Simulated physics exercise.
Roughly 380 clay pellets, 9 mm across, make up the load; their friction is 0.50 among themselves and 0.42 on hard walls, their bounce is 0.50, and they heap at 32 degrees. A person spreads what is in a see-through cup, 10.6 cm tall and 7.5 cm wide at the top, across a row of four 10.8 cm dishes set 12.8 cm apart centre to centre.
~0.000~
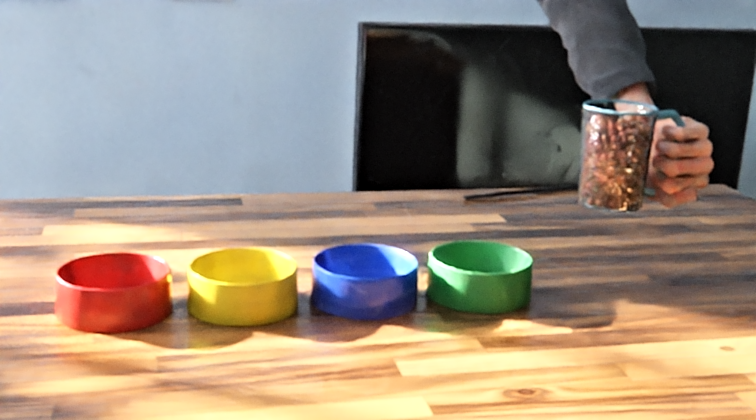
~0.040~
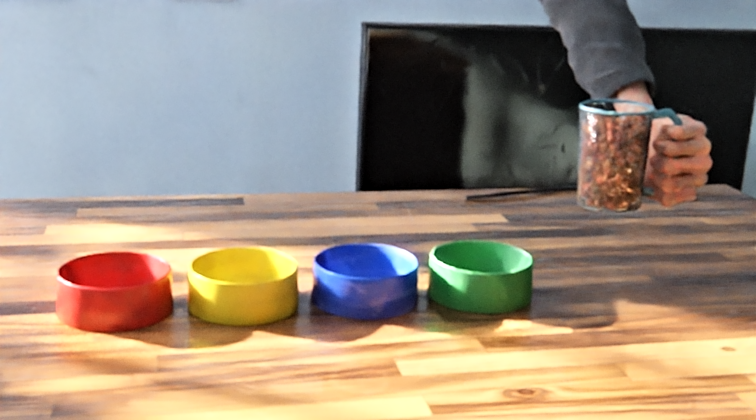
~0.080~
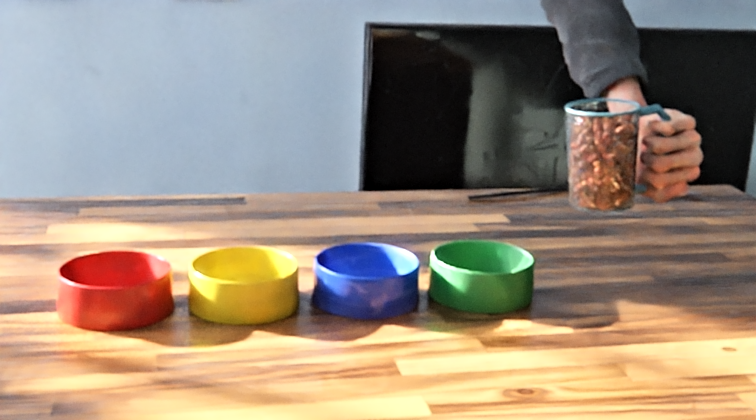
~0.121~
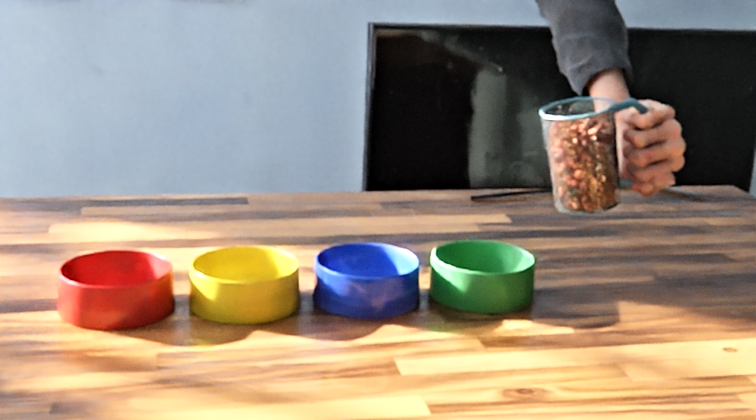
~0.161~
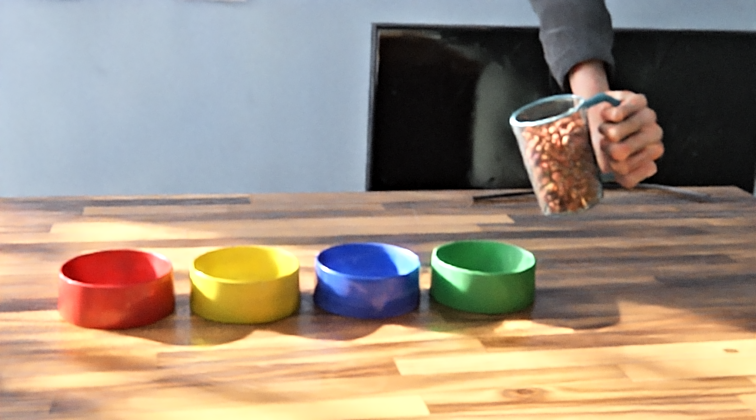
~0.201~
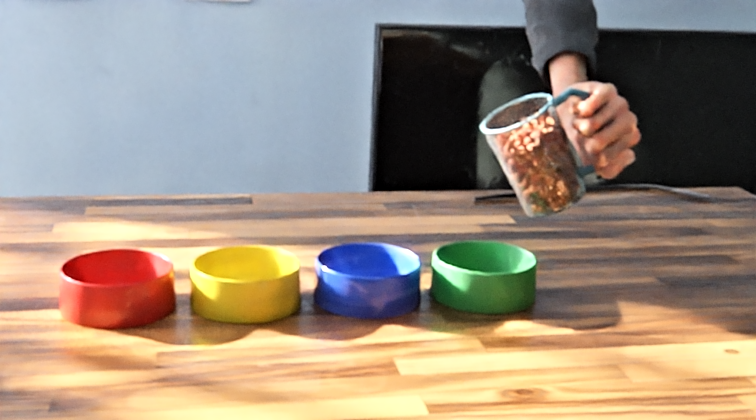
At first, a hand holds a clear cup of small brown pieces upright by its handle, above the right side of a wooden table with red, yellow, blue and green dishes in a row. The hand then moves the cup left toward the green dish, tilting it leftward while the dishes stay still.
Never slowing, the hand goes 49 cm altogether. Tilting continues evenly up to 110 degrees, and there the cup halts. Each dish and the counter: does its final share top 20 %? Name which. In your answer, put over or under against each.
Red - over; blue - under; green - under; yellow - under; counter - over.
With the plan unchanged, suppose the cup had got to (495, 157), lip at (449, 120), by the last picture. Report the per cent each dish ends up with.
Kept per dish: Red = 70, blue = 0, green = 0, yellow = 0.
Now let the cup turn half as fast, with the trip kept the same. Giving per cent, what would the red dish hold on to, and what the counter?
Then red would get 70 and the counter 30.
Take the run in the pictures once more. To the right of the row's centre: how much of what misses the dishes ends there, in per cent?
Roughly 0 %.
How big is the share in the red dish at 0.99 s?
Estimate to date: Some 25 %.
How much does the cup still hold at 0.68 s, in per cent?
Roughly 85 per cent, give or take.
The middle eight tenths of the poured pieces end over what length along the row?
That stretch comes to around 24 cm.
Then, at 0.49 s, tilt 88 degrees; cup holds 100 %.
After 0.68 s, tilt 110 degrees; cup holds 85 %, red 5 %, yellow 5 %.
Then, at 0.99 s, tilt 110 degrees; cup holds 5 %, red 25 %, yellow 5 %.
At rest (1.7 s), red 25 %, blue 0 %, green 0 %, yellow 5 %, counter 70 %.
